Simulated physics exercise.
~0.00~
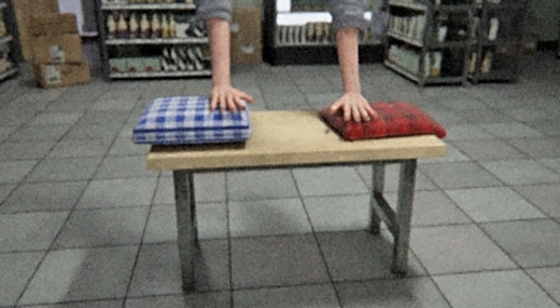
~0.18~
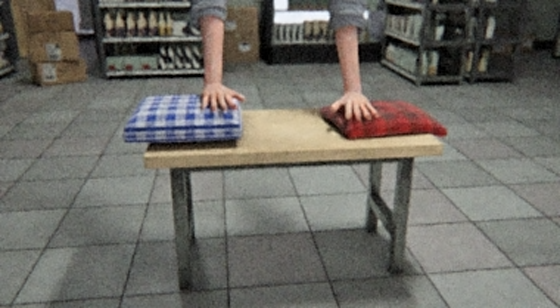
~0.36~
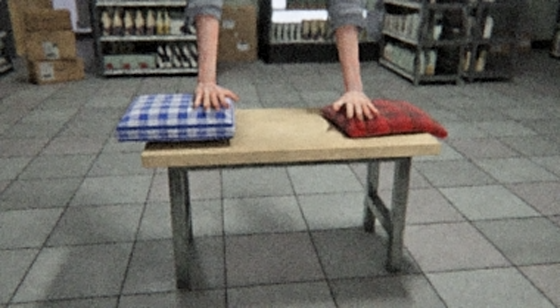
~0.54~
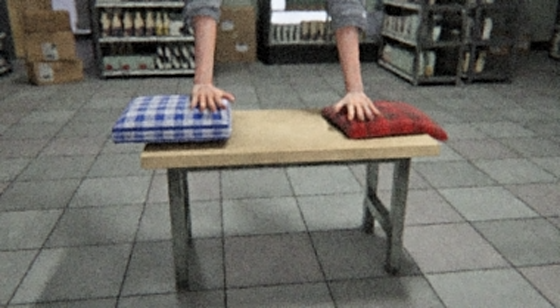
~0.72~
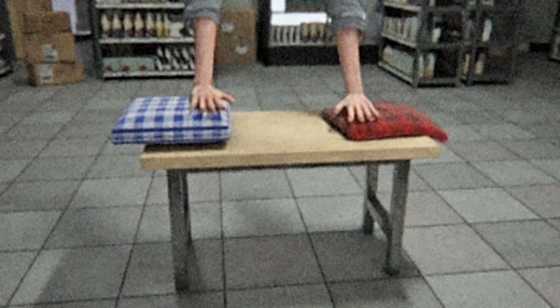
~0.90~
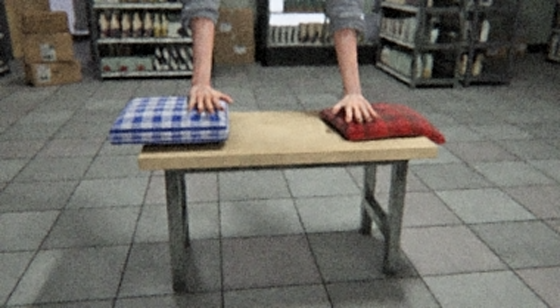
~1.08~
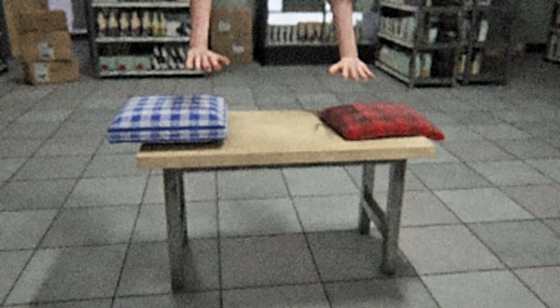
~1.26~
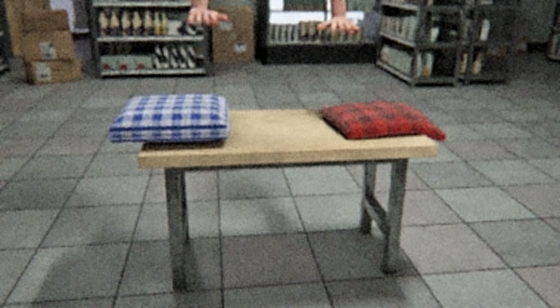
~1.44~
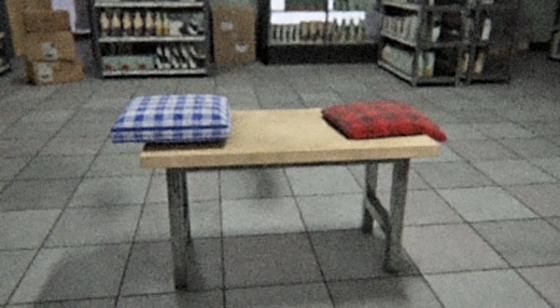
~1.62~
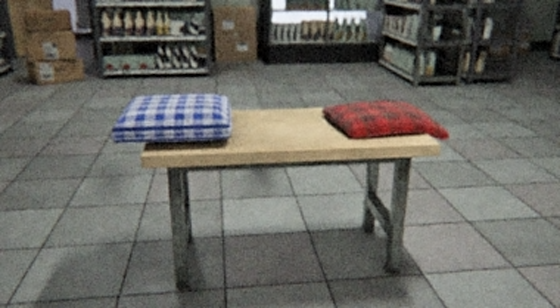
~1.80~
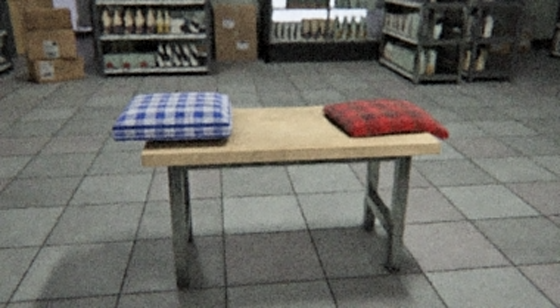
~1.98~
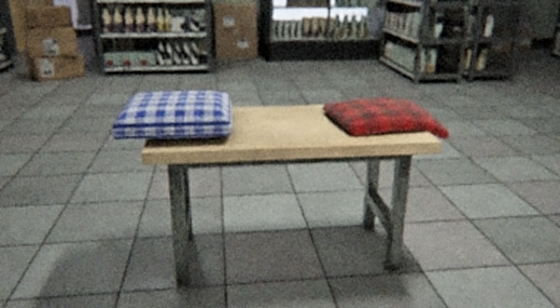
A blue checked cushion shifted slightly left under one hand while another hand rested on a red folded item at the bench's right end. Both hands then lifted and drew back out of view, leaving the two things sitting still on top.
